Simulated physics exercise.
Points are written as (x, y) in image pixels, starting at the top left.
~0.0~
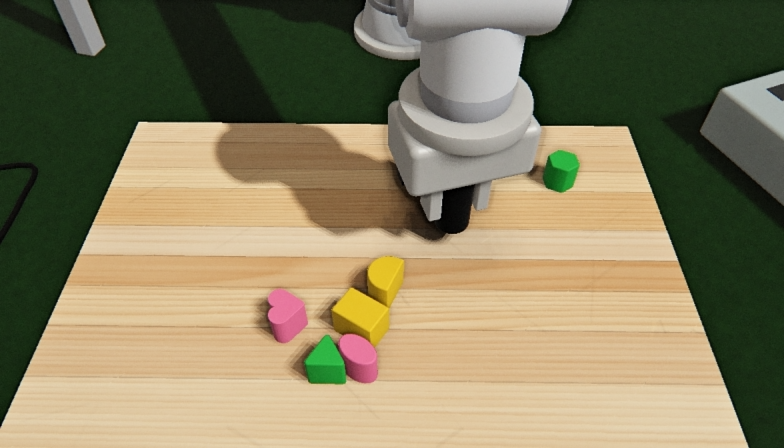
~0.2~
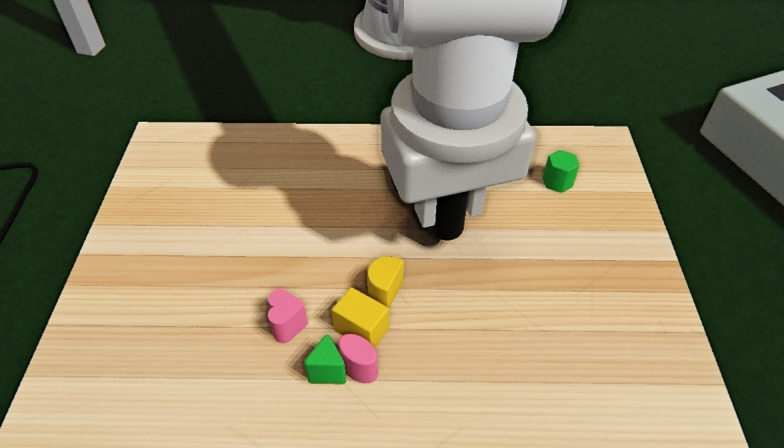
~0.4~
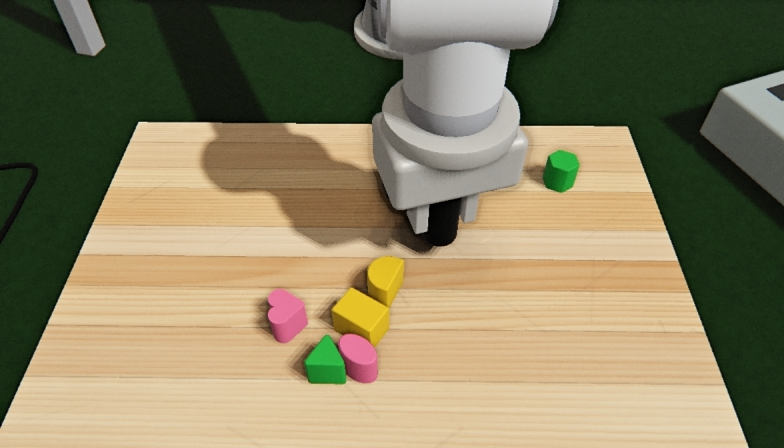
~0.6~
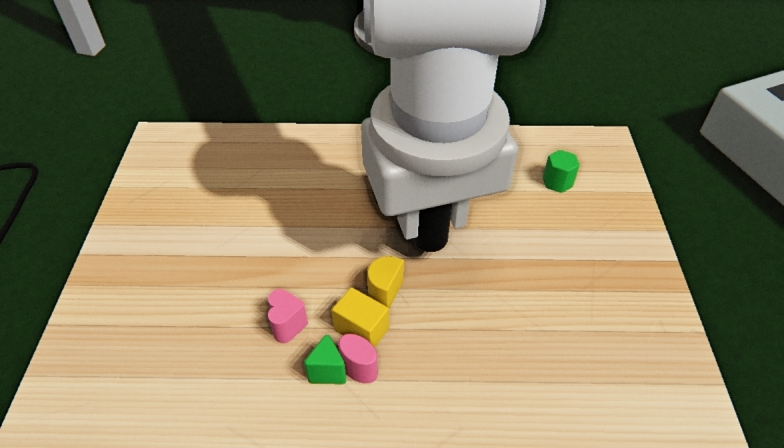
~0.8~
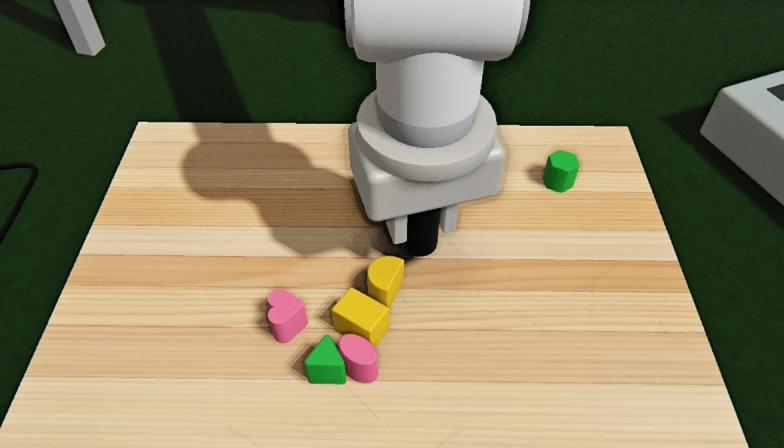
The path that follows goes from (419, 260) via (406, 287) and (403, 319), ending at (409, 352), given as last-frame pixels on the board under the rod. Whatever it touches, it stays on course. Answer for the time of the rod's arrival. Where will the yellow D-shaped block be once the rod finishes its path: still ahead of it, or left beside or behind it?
Once the path is finished, the yellow D-shaped block lies beside or behind the rod.
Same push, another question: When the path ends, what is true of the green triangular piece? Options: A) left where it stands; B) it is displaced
The one that fits is A, left where it stands.
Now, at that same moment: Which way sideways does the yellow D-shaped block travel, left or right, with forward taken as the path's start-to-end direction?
It's going to go right.
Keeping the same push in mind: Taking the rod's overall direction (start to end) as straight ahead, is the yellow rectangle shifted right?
Yes.
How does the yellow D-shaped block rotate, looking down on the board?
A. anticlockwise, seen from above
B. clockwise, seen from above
B: Clockwise, seen from above.
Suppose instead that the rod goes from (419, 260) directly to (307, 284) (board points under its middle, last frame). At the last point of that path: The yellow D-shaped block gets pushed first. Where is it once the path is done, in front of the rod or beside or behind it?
Beside or behind.
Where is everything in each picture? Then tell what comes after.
The first picture shows rod's lower end at (452, 223); green triangular piece at (325, 353); pink oval at (357, 348); yellow rectangle at (360, 308); yellow D-shaped block at (384, 270).
The second picture shows rod at (446, 229); blocks still.
The third picture shows rod at (439, 235); blocks still.
The fourth picture shows rod at (430, 240); blocks still.
The fifth picture shows rod at (420, 245); green triangular piece at (325, 353); pink oval at (357, 348); yellow rectangle at (360, 308); yellow D-shaped block at (384, 270).
What follows on the original path. One third of the way, rod at (407, 272); yellow rectangle at (352, 315); yellow D-shaped block at (371, 283), turned 25° clockwise.
Two thirds of the way, rod at (403, 304); yellow rectangle at (344, 319), turned 30° anticlockwise; yellow D-shaped block at (362, 293), turned 75° clockwise.
At the end, rod at (410, 338); green triangular piece still; pink oval still; yellow rectangle at (344, 319), turned 30° anticlockwise; yellow D-shaped block at (362, 293), turned 75° clockwise.
